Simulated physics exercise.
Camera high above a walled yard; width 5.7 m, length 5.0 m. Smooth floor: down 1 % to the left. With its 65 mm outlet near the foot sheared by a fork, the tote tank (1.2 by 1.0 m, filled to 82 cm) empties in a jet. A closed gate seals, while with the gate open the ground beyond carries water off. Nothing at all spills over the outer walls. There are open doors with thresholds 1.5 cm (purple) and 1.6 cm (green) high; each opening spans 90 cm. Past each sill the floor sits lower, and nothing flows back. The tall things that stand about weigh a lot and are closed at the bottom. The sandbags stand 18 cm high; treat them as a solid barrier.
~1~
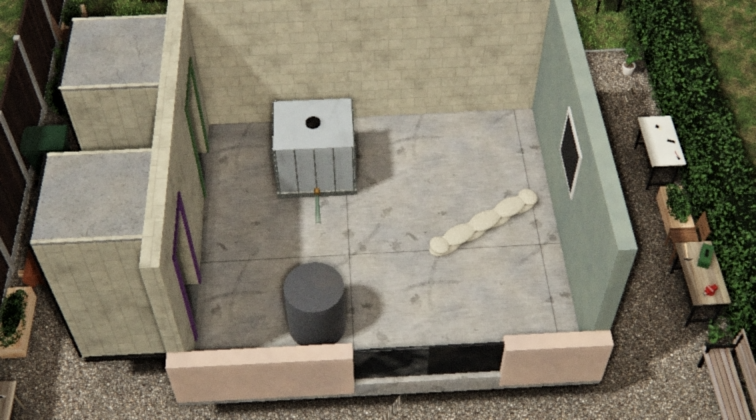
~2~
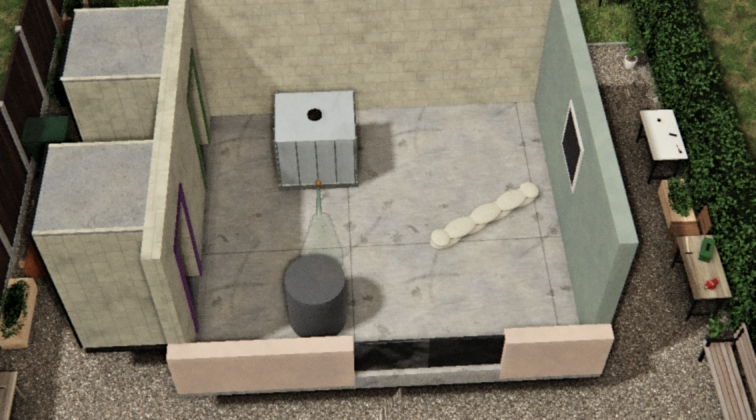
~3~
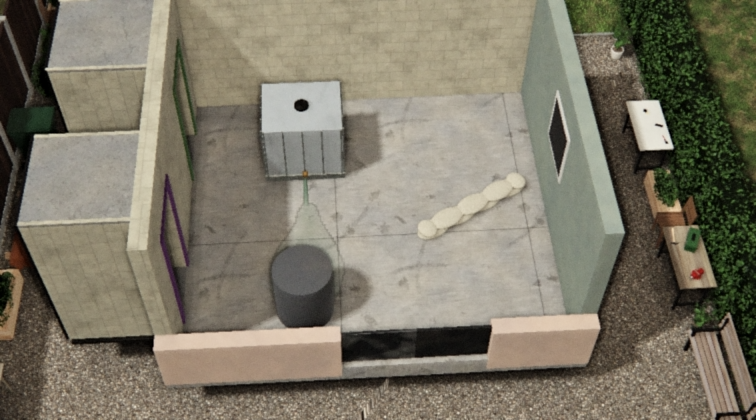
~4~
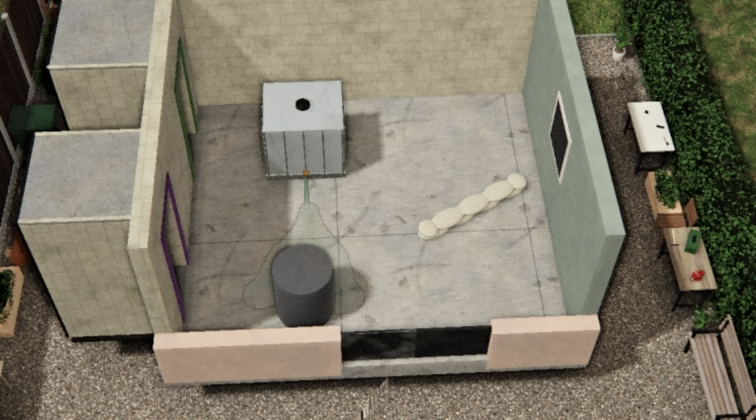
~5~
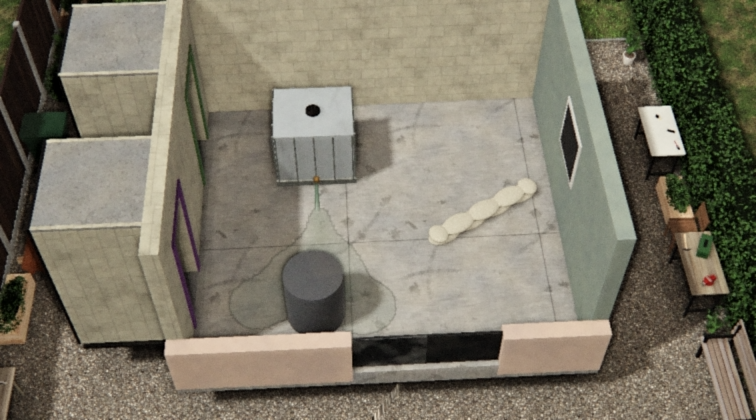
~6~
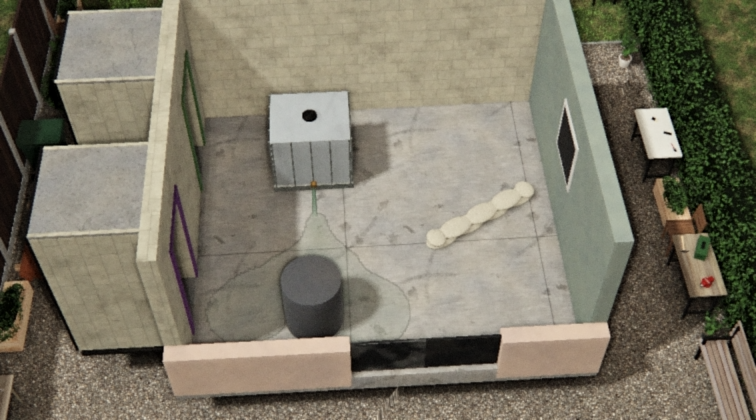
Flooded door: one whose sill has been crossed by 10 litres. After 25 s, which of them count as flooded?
After that time: The purple door is flooded; the green door is not flooded.
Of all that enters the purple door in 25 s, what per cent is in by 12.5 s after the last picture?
Fraction in by then: Approx. 30%.
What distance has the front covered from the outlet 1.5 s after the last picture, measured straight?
3.6 m.
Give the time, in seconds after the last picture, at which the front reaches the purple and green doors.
Times - purple 0.6 s, green 9.0 s.
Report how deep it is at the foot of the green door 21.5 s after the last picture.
About 2.0 centimetres.
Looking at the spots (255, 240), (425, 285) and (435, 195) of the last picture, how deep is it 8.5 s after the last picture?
Spot by spot it's about 0.2, 0.8 and 0.0 centimetres.
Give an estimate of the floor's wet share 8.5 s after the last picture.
Wet share: Around 35 %.
Then, 1.5 s after the last picture water covers 15 % of the floor and is deepest (5 cm) near (315, 291); purple door 1.5 cm at the sill, 0 L in, green door not reached.
Then, 4.5 s after the last picture water covers 25 % of the floor and is deepest (5 cm) near (315, 291); purple door 1.9 cm at the sill, 0 L in, green door not reached.
Then, 8.5 s after the last picture water covers 35 % of the floor and is deepest (4 cm) near (315, 291); purple door 2.4 cm at the sill, 2 L in, green door not reached.
Then, 12.5 s after the last picture water covers 40 % of the floor and is deepest (4 cm) near (327, 290); purple door 2.8 cm at the sill, 8 L in, green door 1 cm at the sill, 0 L in.
Then, 21.5 s after the last picture water covers 55 % of the floor and is deepest (4 cm) near (327, 290); purple door 3.1 cm at the sill, 28 L in, green door 2 cm at the sill, 0 L in.
